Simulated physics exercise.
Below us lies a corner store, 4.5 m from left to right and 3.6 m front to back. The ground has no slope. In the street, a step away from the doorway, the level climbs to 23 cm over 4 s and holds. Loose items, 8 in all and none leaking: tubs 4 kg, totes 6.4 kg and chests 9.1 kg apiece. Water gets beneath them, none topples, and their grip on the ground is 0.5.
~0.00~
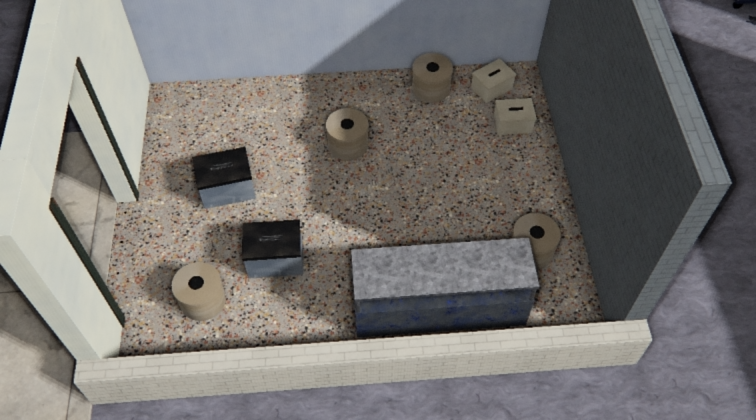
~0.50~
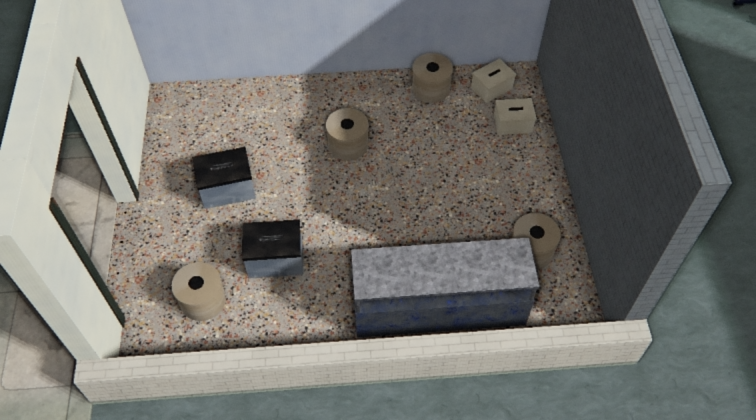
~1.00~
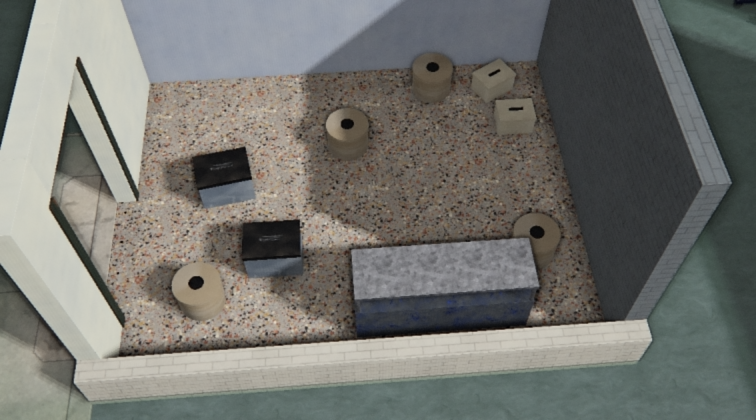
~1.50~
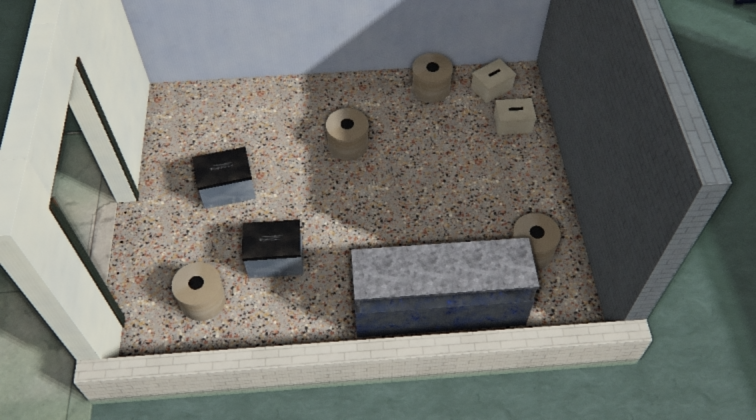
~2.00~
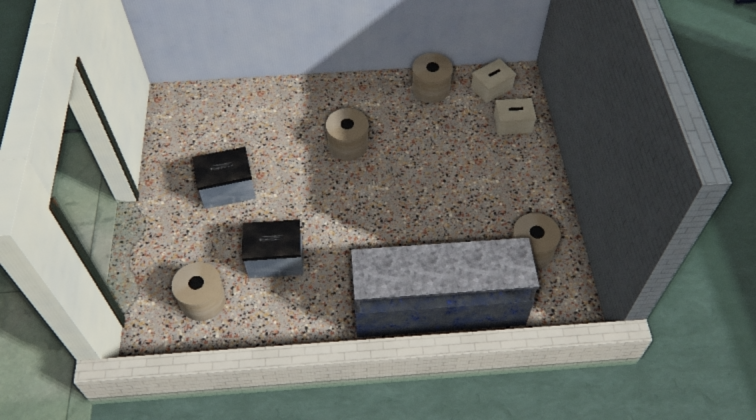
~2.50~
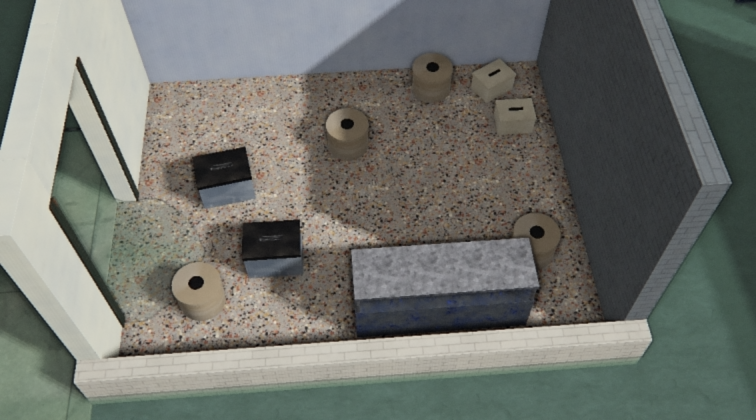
We see a small store room from above, its tubs, boxes and counter staying still on the speckled floor, while greenish water spreads over the ground outside and then enters through the doorway at left, covering a small patch inside.
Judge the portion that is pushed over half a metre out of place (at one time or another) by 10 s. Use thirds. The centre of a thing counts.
Share: Two thirds or more.
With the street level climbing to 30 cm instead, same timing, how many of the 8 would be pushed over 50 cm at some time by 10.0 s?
In that case 8 of them.
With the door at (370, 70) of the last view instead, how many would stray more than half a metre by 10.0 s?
In that case 6 of them.
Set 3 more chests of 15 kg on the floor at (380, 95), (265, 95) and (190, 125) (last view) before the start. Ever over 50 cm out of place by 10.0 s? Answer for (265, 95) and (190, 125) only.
In that order: Under, under.
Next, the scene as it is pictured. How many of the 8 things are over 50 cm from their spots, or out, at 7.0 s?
I count 4.
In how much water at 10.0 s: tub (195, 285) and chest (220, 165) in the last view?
About 13 and 11 cm.
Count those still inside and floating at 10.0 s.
I count 8.
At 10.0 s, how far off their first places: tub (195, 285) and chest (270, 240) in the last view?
In turn: 300 cm, 300 cm.
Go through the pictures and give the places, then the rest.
In the first frame, a tub at (537, 232), on the bottom; a tub at (347, 124) rests on the ground; 0.0 m2 under water; 0 of 8 have shifted.
In the second frame, a tub at (537, 232) rests on the ground; a tub at (347, 124) rests on the ground; 0.0 m2 under water; 0 of 8 have shifted.
In the third frame, a tub at (537, 232), on the bottom; a tub at (347, 124) rests on the ground; water covers 0.0 m2; 0 of 8 have shifted.
In the fourth frame, a tub at (537, 232) rests on the ground; a tub at (347, 124) rests on the ground; 0.0 m2 under water; 0 of 8 have shifted.
In the fifth frame, a tub at (537, 232), on the bottom; a tub at (347, 124), on the bottom; water covers 0.0 m2; 0 of 8 have shifted.
In the sixth frame, a tub at (537, 232) rests on the ground; a tub at (347, 124), on the bottom; 0.7 m2 under water; 0 of 8 have shifted.
After 3.5 s 0 of 8 are over 50 cm from their spots; 0 afloat.
After 4.5 s 2 of 8 are over 50 cm from their spots; 1 afloat.
After 7.0 s 4 of 8 are over 50 cm from their spots; 6 afloat.
After 10.0 s 8 of 8 are over 50 cm from their spots, and 8 have been at some point; 8 afloat.
